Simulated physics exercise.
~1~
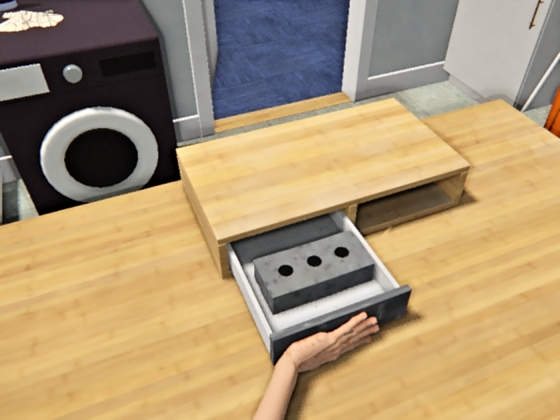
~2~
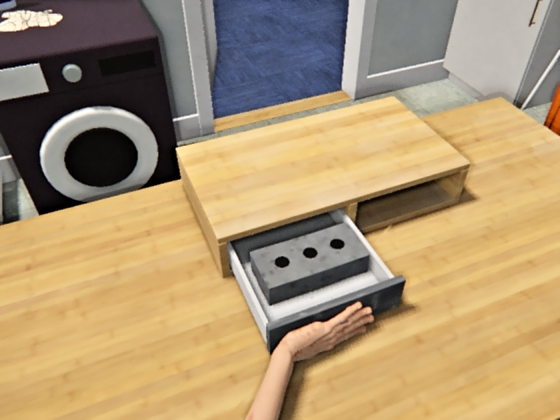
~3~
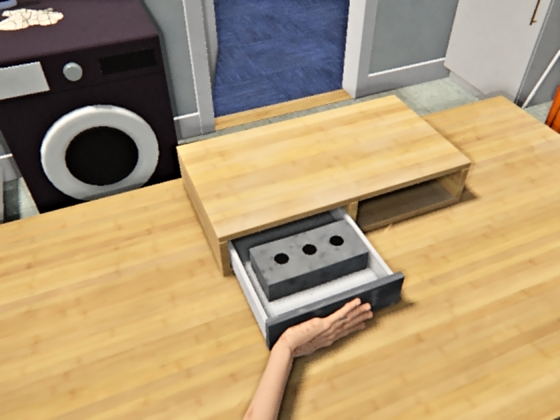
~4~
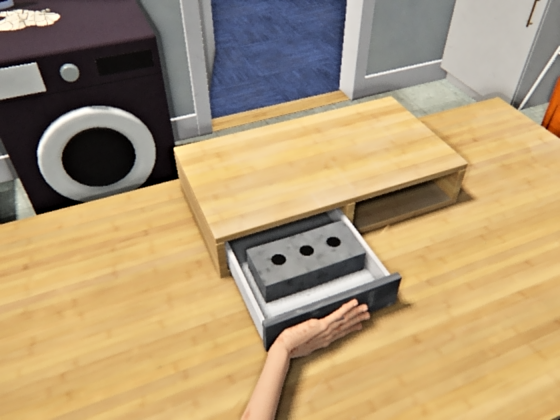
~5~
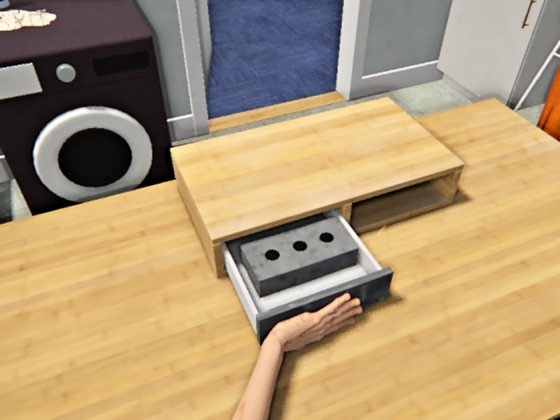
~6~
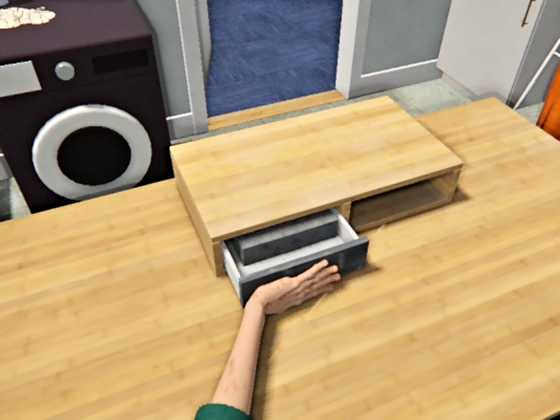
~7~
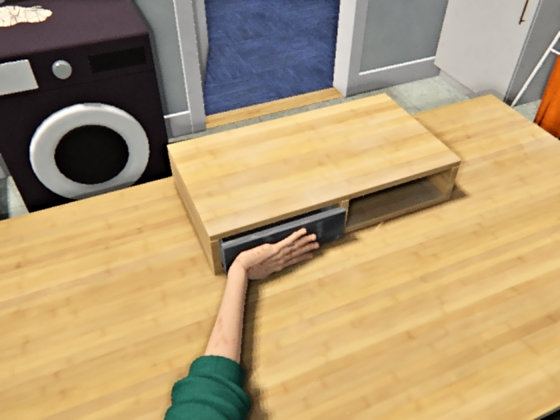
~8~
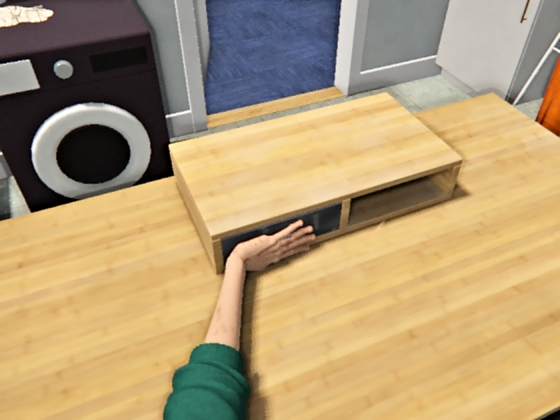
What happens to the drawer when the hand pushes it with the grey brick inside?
The drawer slides all the way into the wooden chest and closes, with the brick still inside.
